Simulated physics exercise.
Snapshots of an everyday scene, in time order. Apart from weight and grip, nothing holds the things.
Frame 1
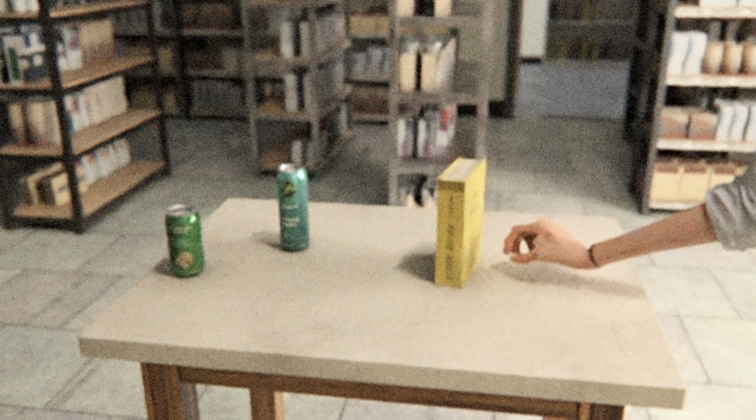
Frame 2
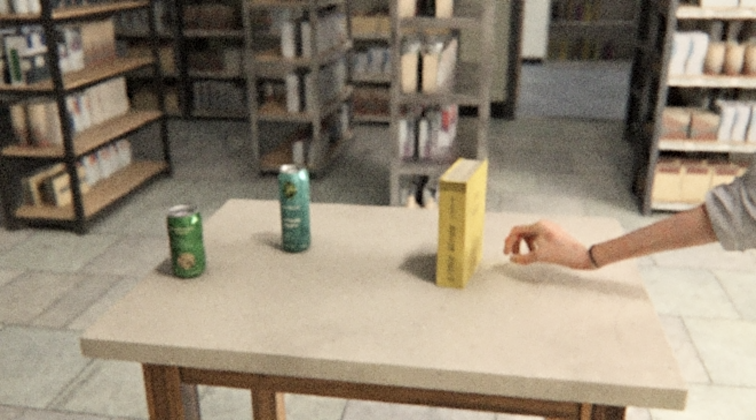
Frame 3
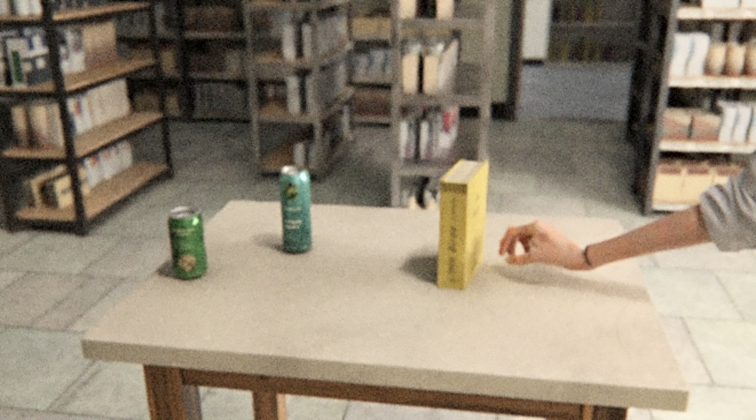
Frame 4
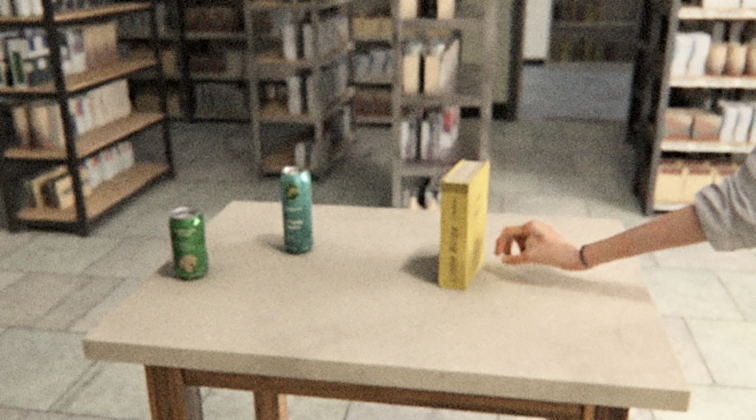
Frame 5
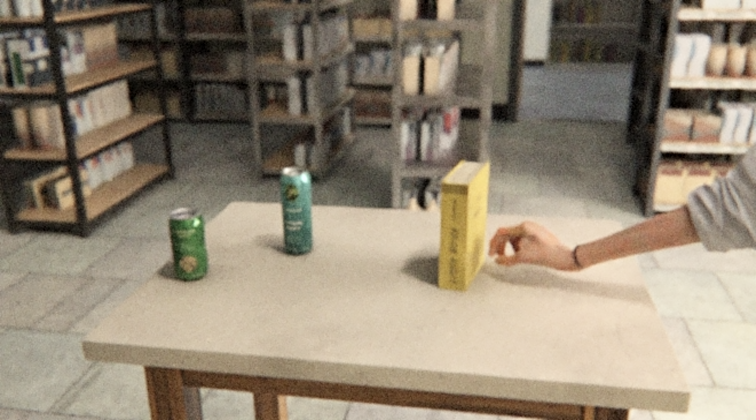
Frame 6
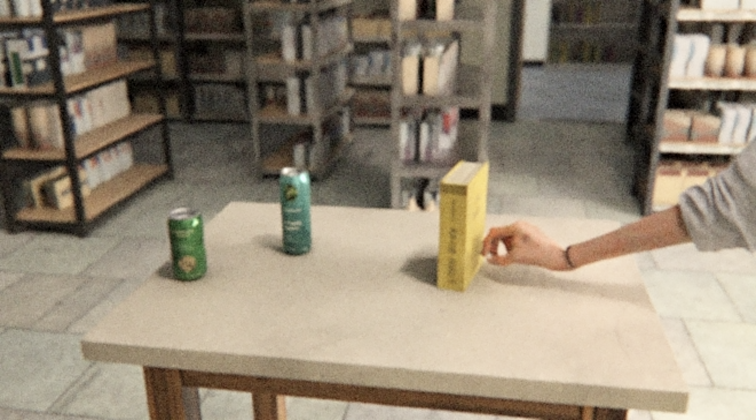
In a library, a hand moves slightly left to a yellow book standing on a table.
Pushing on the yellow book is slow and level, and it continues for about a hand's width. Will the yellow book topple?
My guess is it withstands it.
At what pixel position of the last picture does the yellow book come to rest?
In the last picture, near pixel (406, 218).
Then, 0.40 s on from there, yellow book shifted a little near (451, 223).
Then, 0.80 s on from there, yellow book shifted a little near (432, 221).
Then, 1.20 s on from there, yellow book shifted about its own width near (413, 219).
In the end, moved from the start, yellow book. At the end, from the last picture's camera, yellow book near (406, 218).
